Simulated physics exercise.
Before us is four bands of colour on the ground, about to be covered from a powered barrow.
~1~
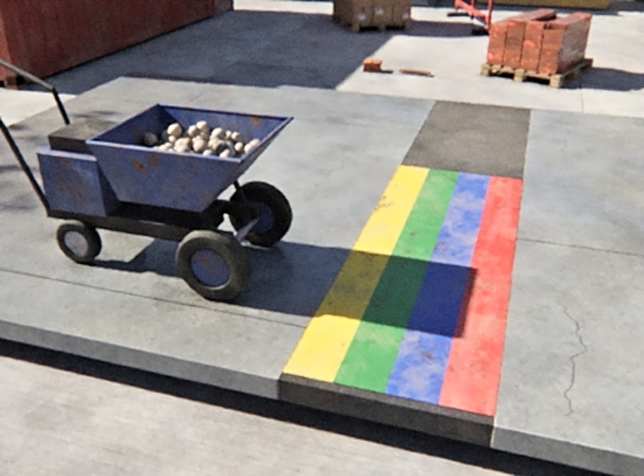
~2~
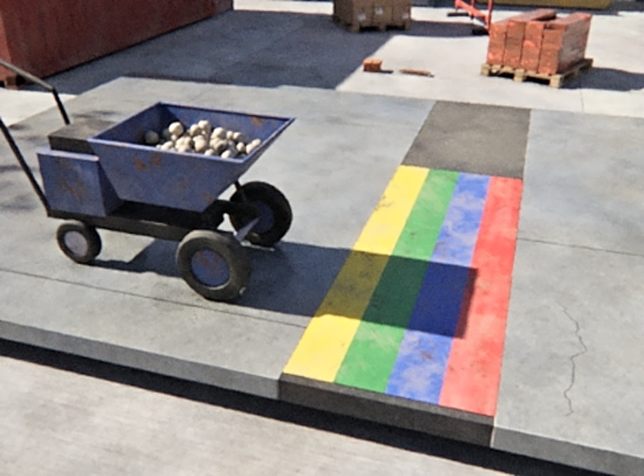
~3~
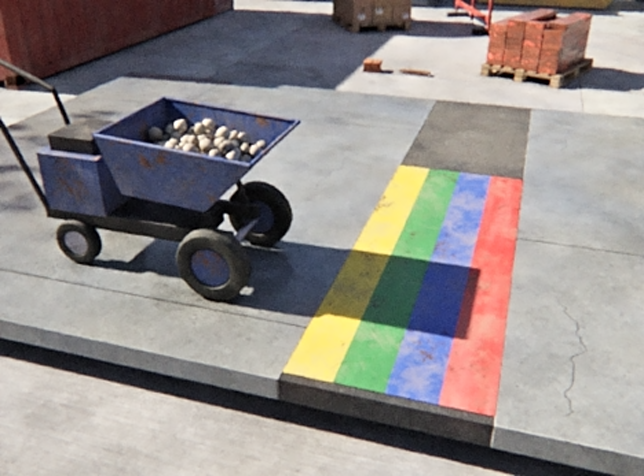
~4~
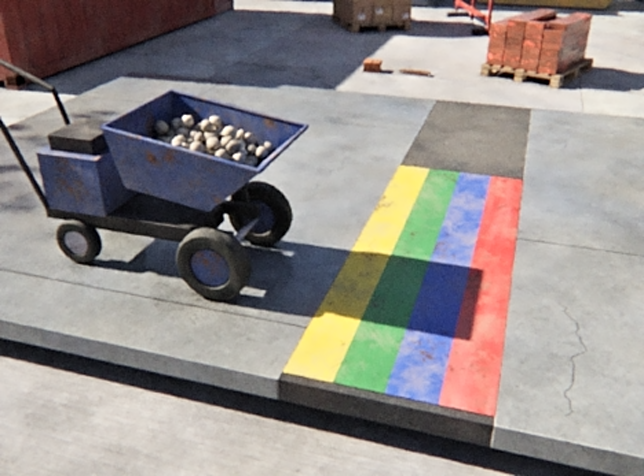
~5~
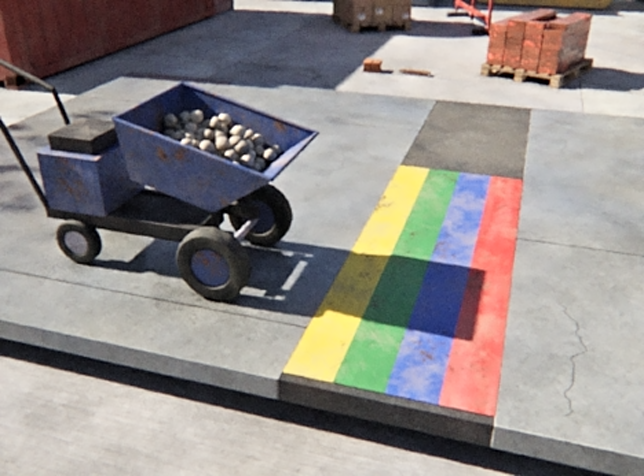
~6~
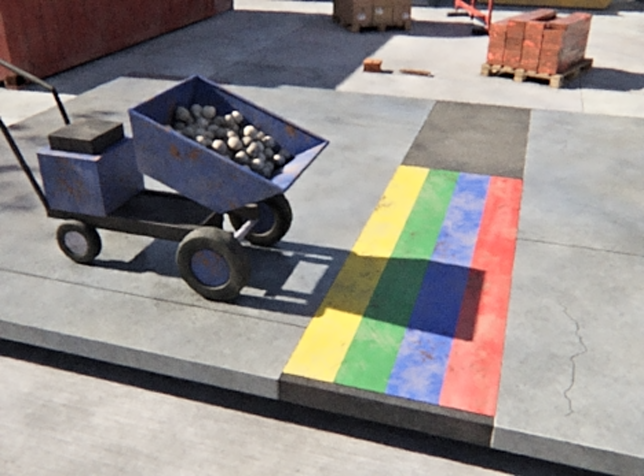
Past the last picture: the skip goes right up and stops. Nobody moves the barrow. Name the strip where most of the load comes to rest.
Green.
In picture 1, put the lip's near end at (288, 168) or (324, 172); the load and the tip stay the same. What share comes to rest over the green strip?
About 20 per cent, then about 0 per cent.
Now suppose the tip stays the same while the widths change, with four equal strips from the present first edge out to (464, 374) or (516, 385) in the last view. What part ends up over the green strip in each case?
The first gives around 30 per cent, the second around 40 per cent.
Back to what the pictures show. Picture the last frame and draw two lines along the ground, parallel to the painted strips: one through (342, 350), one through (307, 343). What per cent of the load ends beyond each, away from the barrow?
Around 80 per cent for the first, around 90 per cent for the second.
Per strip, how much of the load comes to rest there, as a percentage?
Yellow: About 15; green: About 40; blue: About 20; red: About 10.
Soon, skip tipped steeply; all in the skip.
A while on, skip tipped right over; about two thirds in the skip; a small part over the yellow strip; about a quarter over the green strip; a stray few over the blue strip.
Towards the end, skip tipped right over; a small part in the skip; about a quarter over the yellow strip; about a third over the green strip; about a quarter over the blue strip; a small part over the red strip; a stray few off the paint.
Finally, skip tipped right over; a small part in the skip; about a quarter over the yellow strip; about a third over the green strip; about a quarter over the blue strip; a small part over the red strip; a small part off the paint.
